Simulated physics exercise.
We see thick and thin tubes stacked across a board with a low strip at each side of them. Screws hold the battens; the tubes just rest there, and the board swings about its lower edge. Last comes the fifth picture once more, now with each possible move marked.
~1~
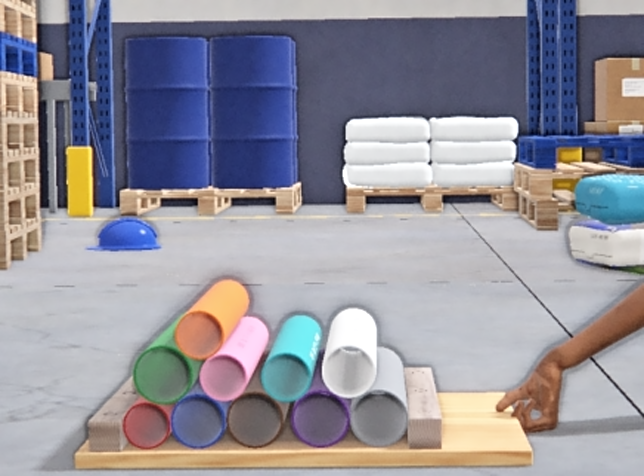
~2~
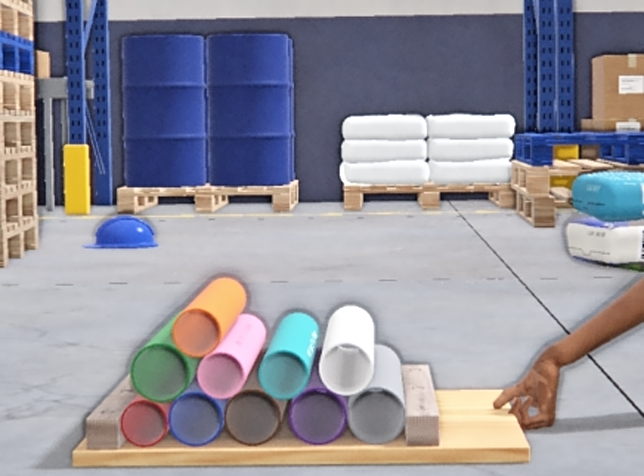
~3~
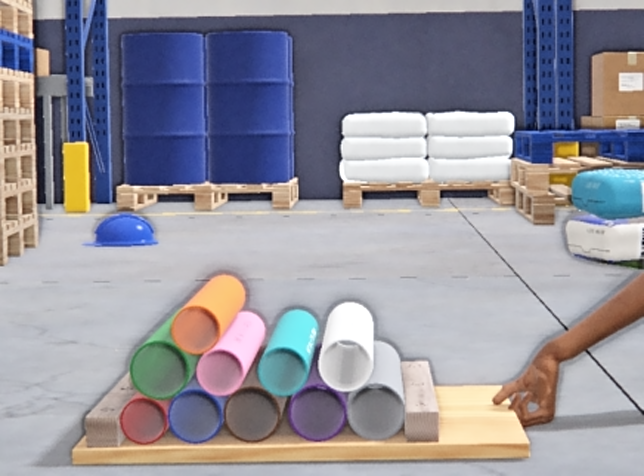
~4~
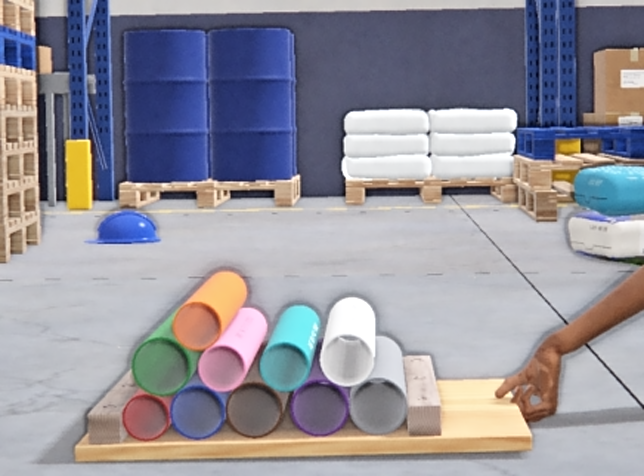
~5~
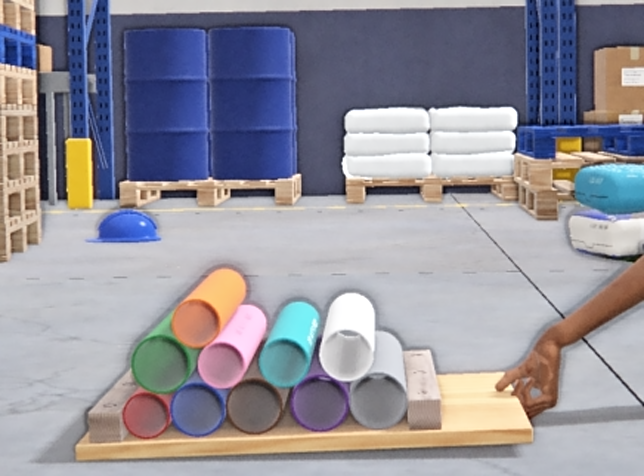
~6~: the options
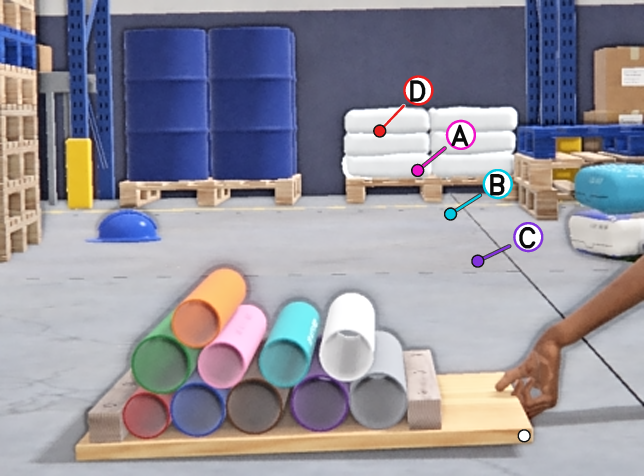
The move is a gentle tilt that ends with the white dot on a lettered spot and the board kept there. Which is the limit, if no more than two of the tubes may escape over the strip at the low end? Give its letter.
Mark C is as high as it can go.
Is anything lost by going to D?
Yes.
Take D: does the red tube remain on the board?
The red tube: Yes.
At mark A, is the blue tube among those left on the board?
Yes.
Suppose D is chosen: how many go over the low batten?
At D the number is five.
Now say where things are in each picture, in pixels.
In the first frame, brown tube (255, 420); purple tube (320, 419); grey tube (379, 418).
In the second frame, grey tube (377, 415); pink tube (222, 375).
In the third frame, board (307, 407); grey tube (376, 412); white tube (346, 365).
In the fourth frame, board (309, 403); blue tube (198, 412).
In the fifth frame, board (309, 398); blue tube (198, 410).
On the marked copy, A at (418, 171); B at (451, 214); C at (478, 261); D at (380, 131); the white dot at (524, 436).
With C. Early on, board at 16°.
Further on, board at 25°.
At the end, board at 25°, two over the low batten (green, orange).
As for the rest, A five over the low batten; B five over the low batten; D five over the low batten.
